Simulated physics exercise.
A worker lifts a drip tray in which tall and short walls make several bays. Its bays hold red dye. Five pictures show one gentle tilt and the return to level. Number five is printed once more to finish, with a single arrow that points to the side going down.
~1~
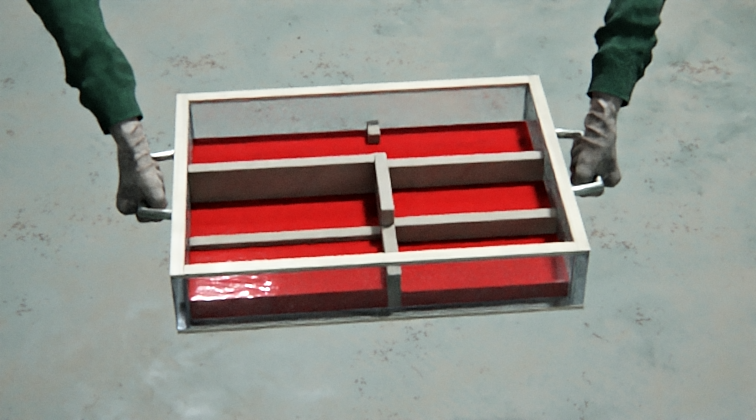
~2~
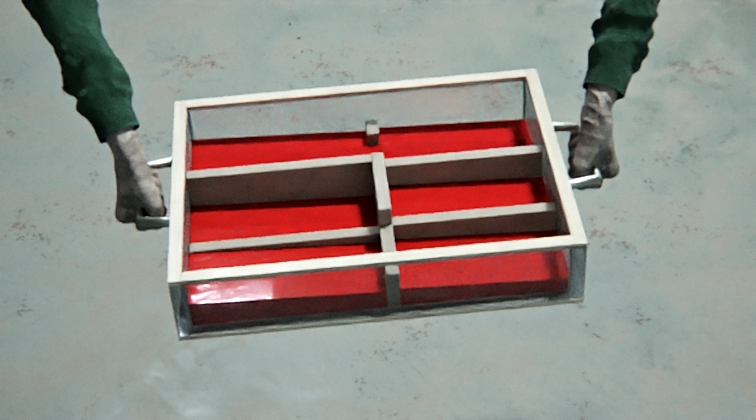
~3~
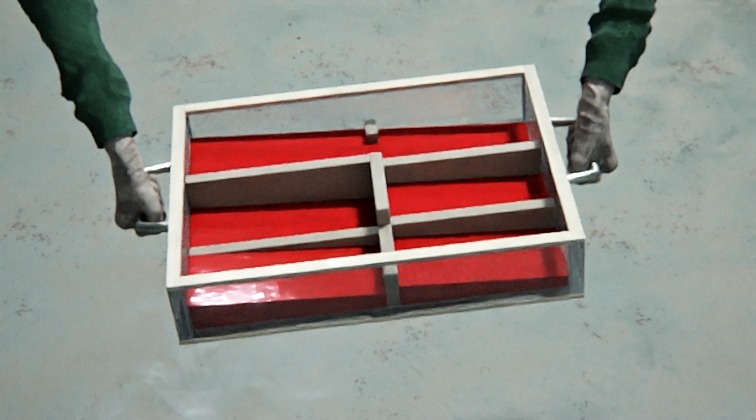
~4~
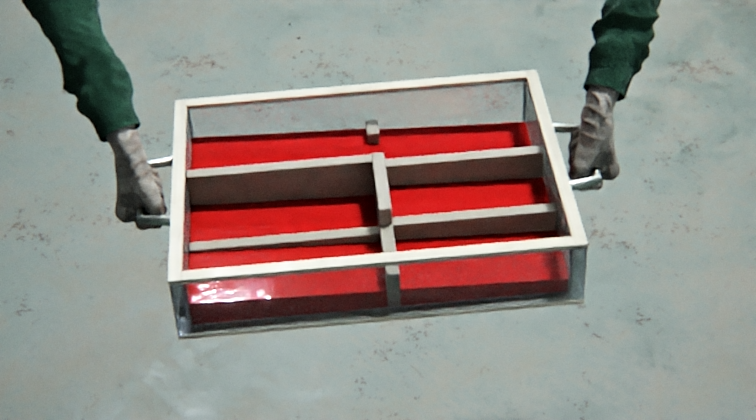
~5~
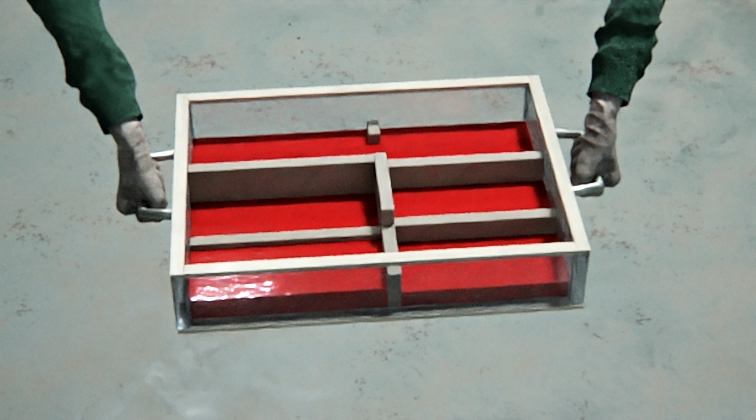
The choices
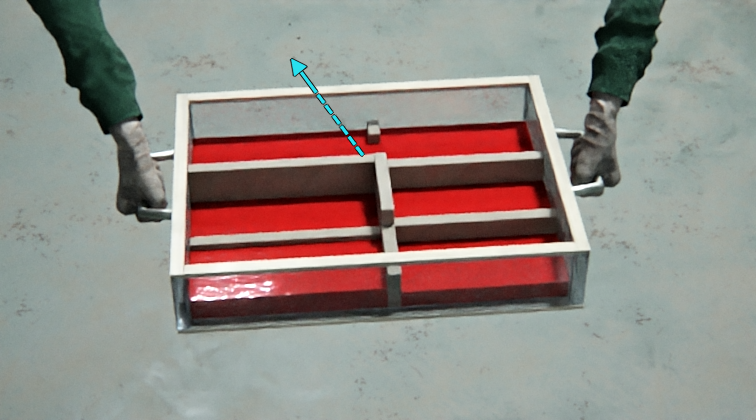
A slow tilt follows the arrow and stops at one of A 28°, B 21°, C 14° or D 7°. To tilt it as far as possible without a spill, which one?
The limit is B.
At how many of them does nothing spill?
Three.
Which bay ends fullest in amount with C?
The back left bay.
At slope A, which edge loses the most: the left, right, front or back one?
Over the back one.
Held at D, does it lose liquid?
No, not at all.
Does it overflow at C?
No, that is safe.
The arrow ends at (294, 63).
If A is chosen, about 10 % goes over the rim.
If B is chosen, nothing spills; the back left bay holds the most.
If C is chosen, nothing spills; the back left bay holds the most.
If D is chosen, nothing spills; the back left bay holds the most.
